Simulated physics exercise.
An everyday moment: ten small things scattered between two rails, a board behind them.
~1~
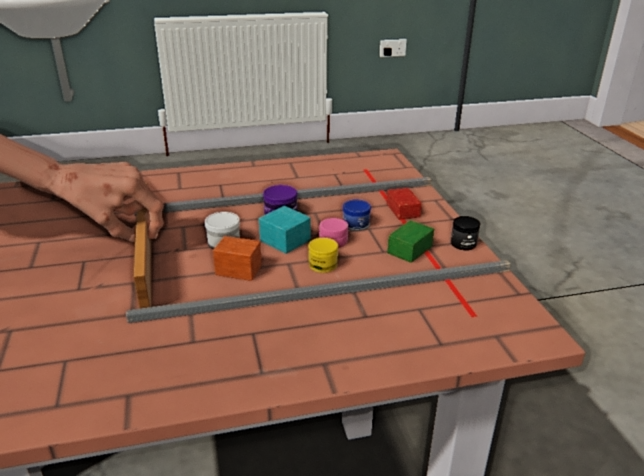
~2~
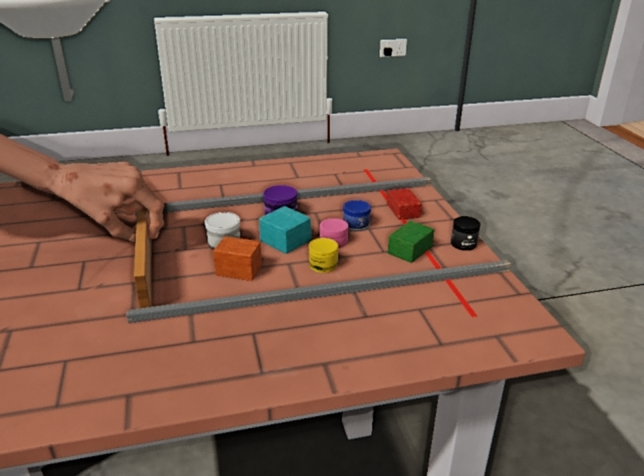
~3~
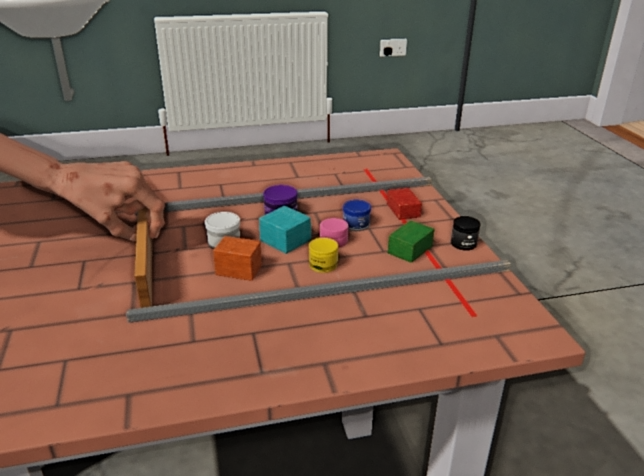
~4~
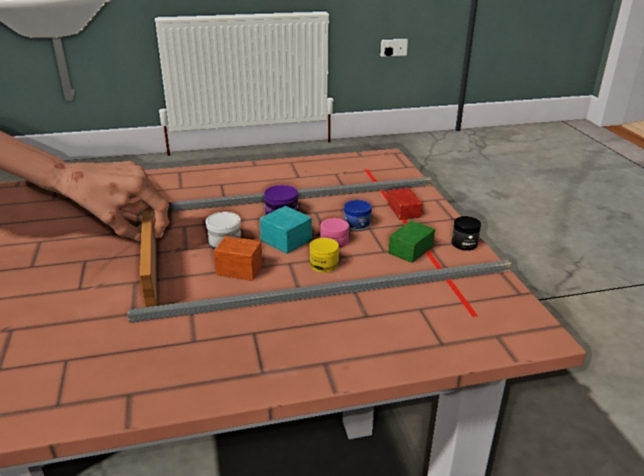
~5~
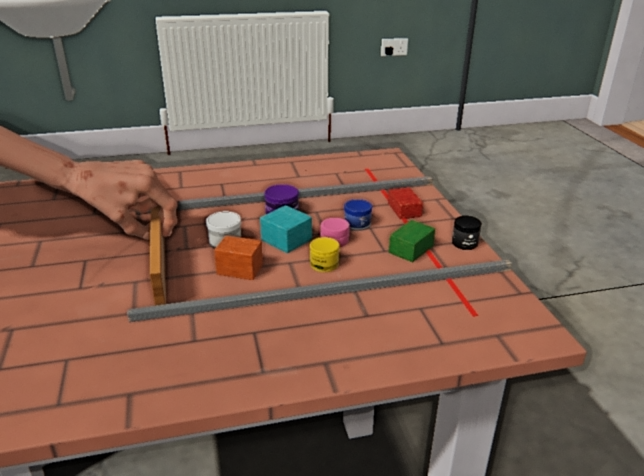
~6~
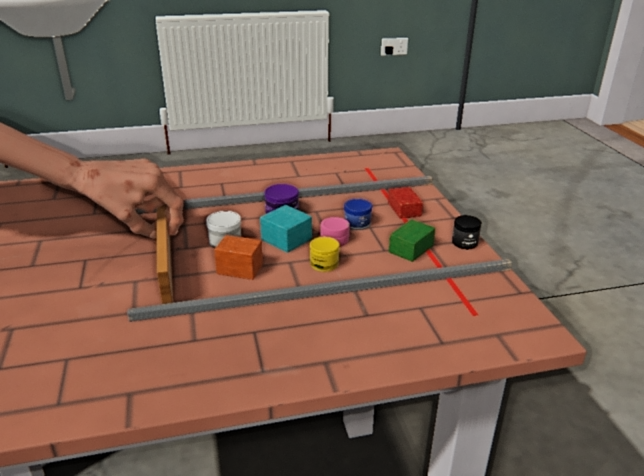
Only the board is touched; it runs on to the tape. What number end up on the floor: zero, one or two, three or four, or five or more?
The number that fall off is one or two.
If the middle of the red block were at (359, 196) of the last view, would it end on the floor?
The red block does not fall.
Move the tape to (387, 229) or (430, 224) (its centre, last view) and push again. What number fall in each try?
Try by try, 0 and 4.
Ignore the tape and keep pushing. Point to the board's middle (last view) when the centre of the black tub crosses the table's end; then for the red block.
Its middle is around (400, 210) and around (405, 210).
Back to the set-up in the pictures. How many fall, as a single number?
The count is 2.
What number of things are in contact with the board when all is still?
The number is 5.
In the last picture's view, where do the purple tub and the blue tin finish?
First (403, 186), then (431, 193).
Soon after, none off yet; black tub at rest near (466, 232); red block at rest near (405, 203); green block at rest near (412, 240).
Then, none off yet; black tub at rest near (466, 232); red block at rest near (405, 203); green block moved a little near (427, 244).
At rest, the number that fall off is one or two; fallen, red block and black tub.
